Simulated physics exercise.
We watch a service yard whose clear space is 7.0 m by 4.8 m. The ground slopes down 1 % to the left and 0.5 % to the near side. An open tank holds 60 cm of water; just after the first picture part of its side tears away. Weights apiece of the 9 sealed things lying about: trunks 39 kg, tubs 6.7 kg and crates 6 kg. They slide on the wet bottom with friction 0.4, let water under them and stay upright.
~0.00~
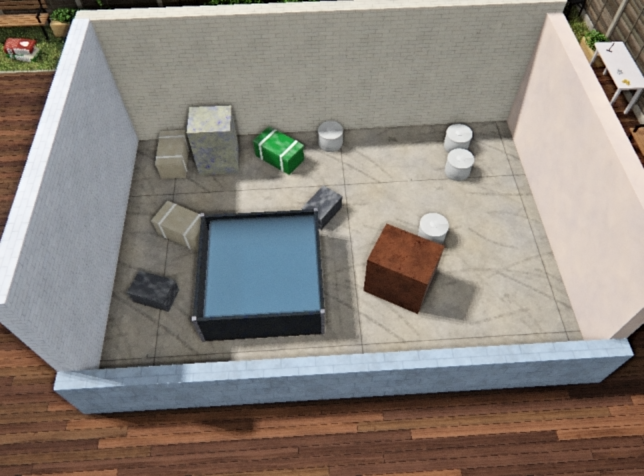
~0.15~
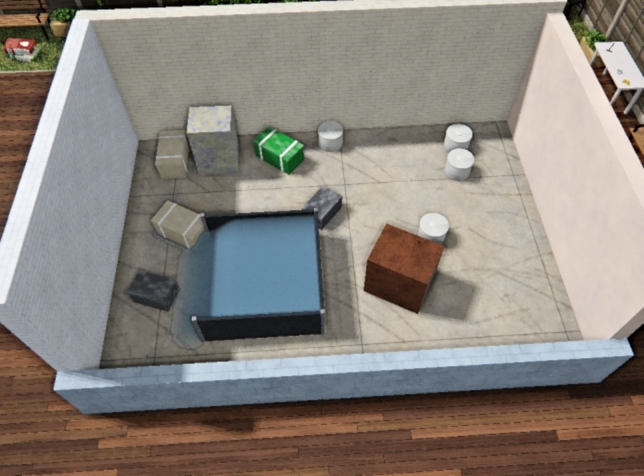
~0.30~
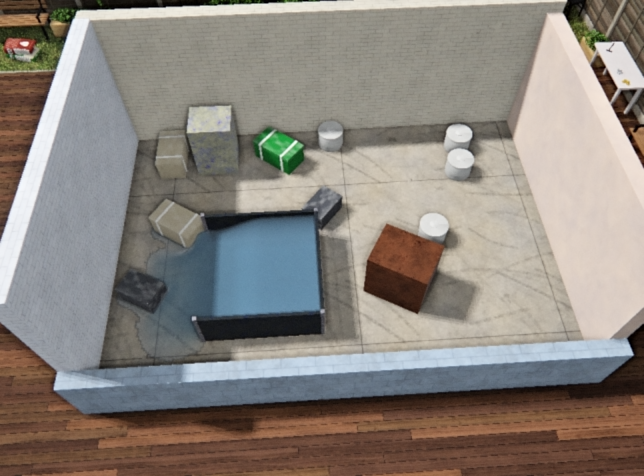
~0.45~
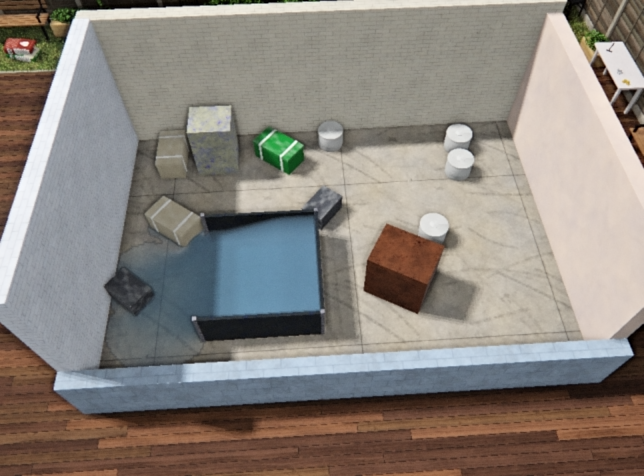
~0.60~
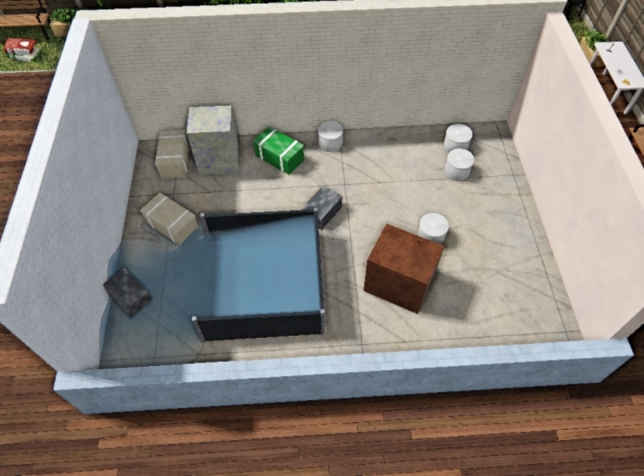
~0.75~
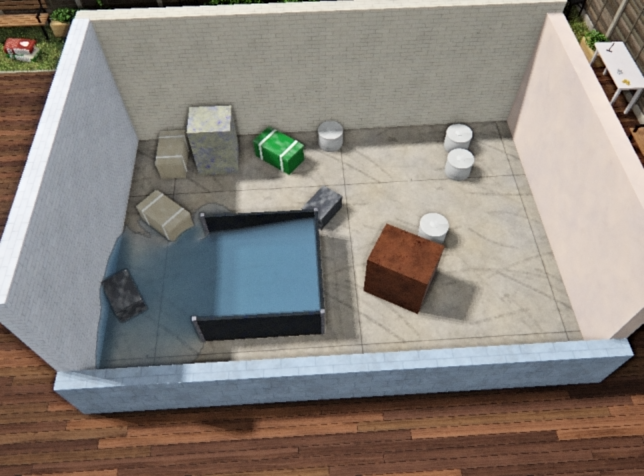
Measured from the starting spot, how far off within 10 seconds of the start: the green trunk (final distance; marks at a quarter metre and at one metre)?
Green trunk holds its place.
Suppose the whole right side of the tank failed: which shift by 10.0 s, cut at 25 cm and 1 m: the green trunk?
Then the green trunk moves a short way.
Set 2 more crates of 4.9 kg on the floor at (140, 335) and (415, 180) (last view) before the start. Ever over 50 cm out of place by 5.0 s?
In that order: Over, under.
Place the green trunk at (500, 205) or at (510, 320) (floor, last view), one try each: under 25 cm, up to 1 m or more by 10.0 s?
In that order: It stays put; it moves a short way.
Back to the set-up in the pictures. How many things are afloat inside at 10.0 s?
I count 5.
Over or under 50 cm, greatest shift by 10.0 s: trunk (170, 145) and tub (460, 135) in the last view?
In turn: Under, short of it.
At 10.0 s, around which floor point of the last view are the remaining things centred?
Around (362, 190).
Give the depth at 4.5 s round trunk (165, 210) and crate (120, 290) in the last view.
Roughly 8 and 7 cm.
After 2.0 s the green trunk is near (278, 143), 0.0 m from its start, aground; 1 afloat.
After 4.5 s the green trunk is near (278, 143), 0.0 m from its start, aground; 2 afloat.
After 7.0 s the green trunk is near (278, 143), 0.0 m from its start, aground; 5 afloat.
After 10.0 s the green trunk is near (278, 143), 0.0 m from its start, aground; 5 afloat.
